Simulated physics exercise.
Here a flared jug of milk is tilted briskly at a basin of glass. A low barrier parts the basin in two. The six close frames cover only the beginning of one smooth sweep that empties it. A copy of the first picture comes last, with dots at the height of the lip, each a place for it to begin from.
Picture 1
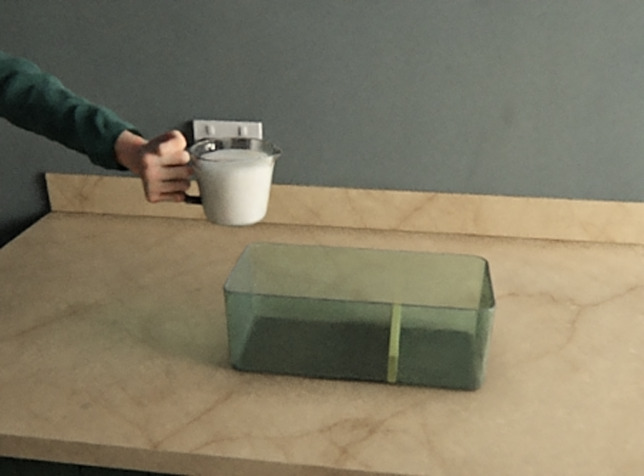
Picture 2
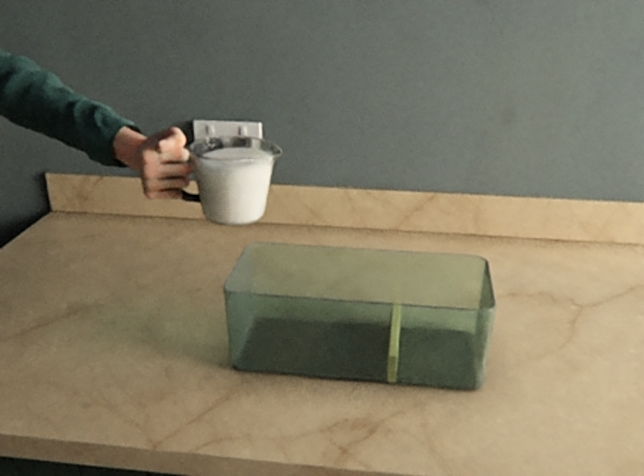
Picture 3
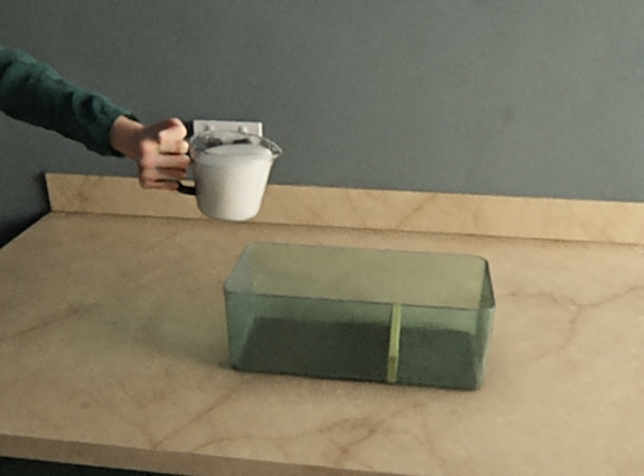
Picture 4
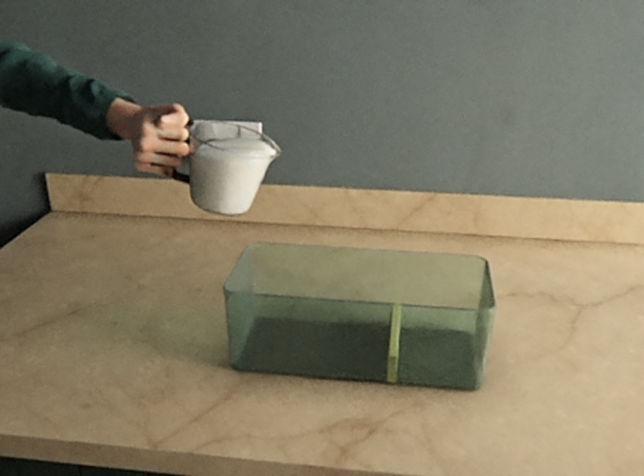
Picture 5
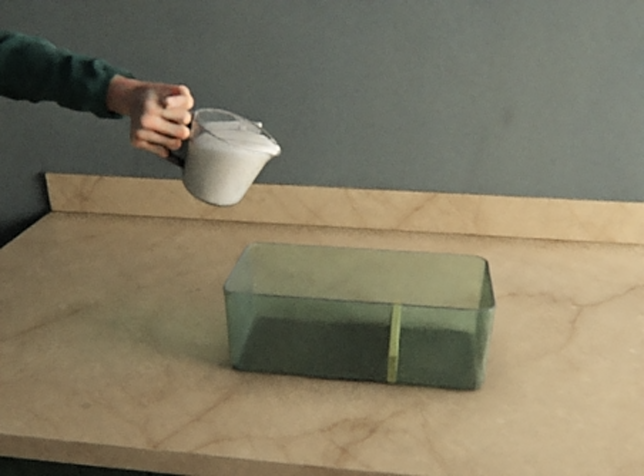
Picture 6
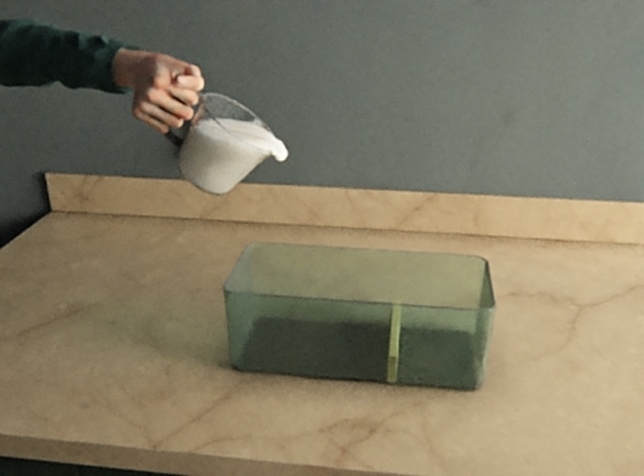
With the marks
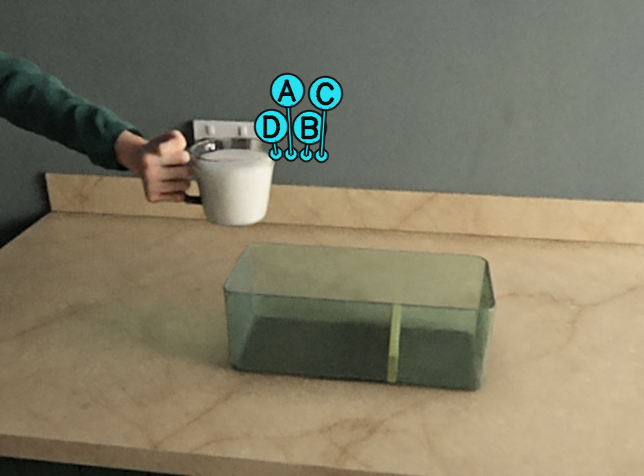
The video shows a hand holding a clear jug of milk above a divided, green-tinted glass basin on a counter. The hand steadily tilts the jug to the right until milk reaches over its lip.
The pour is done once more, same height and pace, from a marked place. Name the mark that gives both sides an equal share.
B works best here.
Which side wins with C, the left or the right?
The right one.
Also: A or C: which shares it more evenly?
That is place C.
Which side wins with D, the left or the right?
The left side.
On the marked copy, A at (290, 154); B at (306, 154); C at (321, 155); D at (275, 153).
With A, about 81 % ends left of the wall and 14 % right of it; 5 % is lost outside.
With B, about 50 % ends left of the wall and 46 % right of it; 5 % is lost outside.
With C, about 27 % ends left of the wall and 66 % right of it; 7 % is lost outside.
With D, about 88 % ends left of the wall and 6 % right of it; 6 % is lost outside.
